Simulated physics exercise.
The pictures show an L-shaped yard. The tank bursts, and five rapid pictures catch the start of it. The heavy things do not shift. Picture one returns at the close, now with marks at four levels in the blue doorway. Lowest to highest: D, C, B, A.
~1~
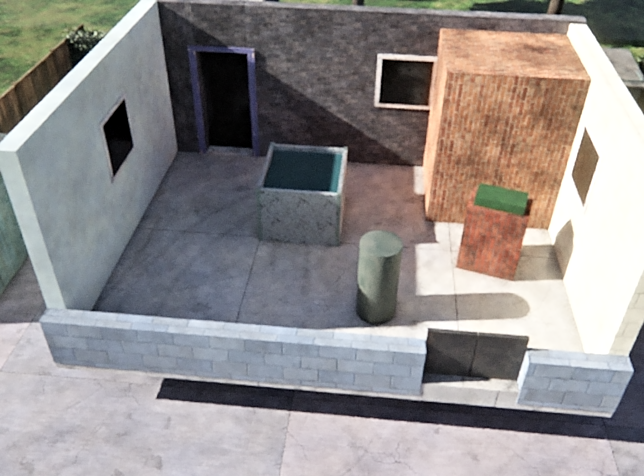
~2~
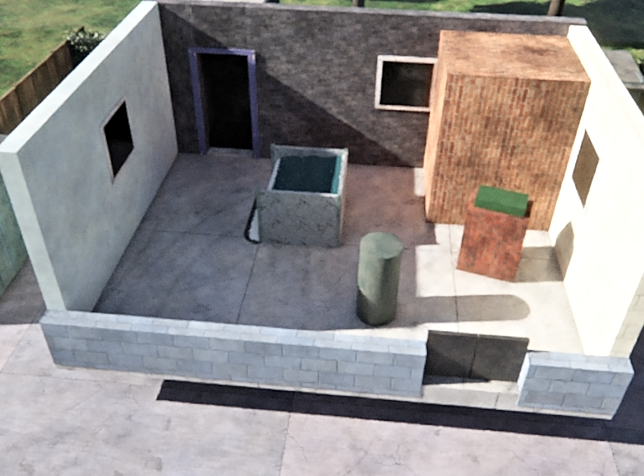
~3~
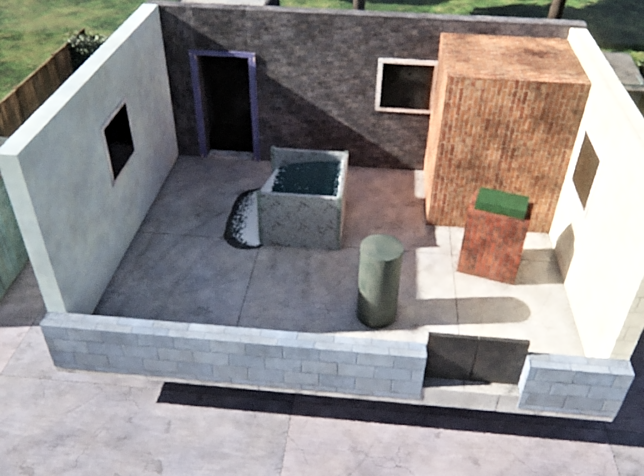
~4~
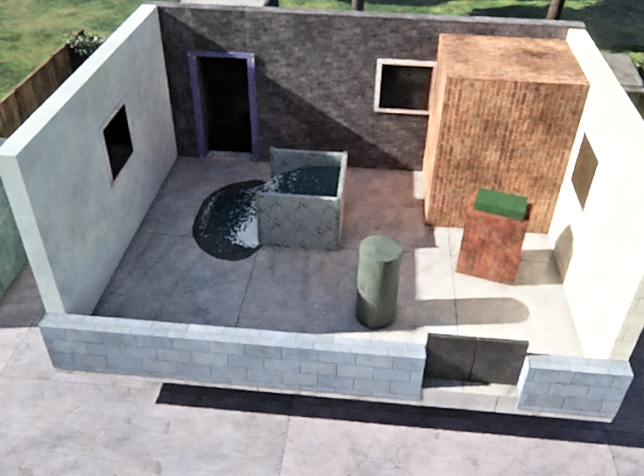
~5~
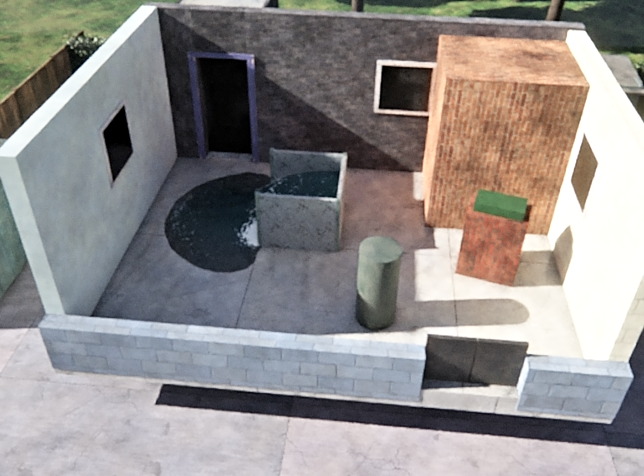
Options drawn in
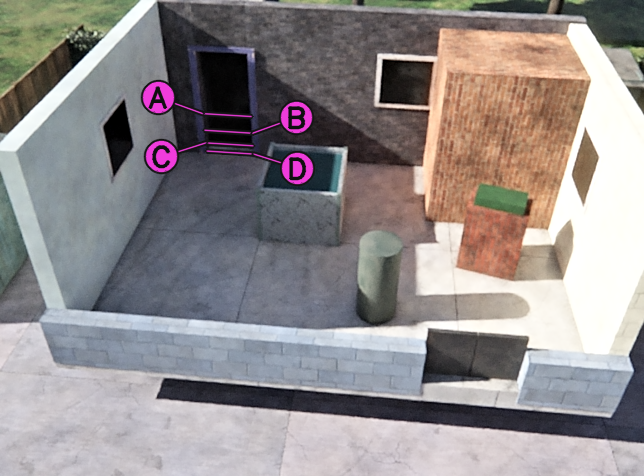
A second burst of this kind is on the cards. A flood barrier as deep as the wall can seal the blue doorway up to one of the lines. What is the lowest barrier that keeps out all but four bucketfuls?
It is C.
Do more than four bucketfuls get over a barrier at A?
No, that is safe.
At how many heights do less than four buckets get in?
Three of them.
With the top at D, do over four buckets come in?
Yes, that goes wrong.
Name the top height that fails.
D it is.
In magenta, A at (227, 115); B at (228, 131); C at (229, 144); D at (230, 152); from the bottom up D, C, B, A.
Choosing A, nothing gets over.
Choosing B, nothing gets over.
Choosing C, a splash gets over, under a bucket.
Choosing D, about 10 bucketfuls get in.
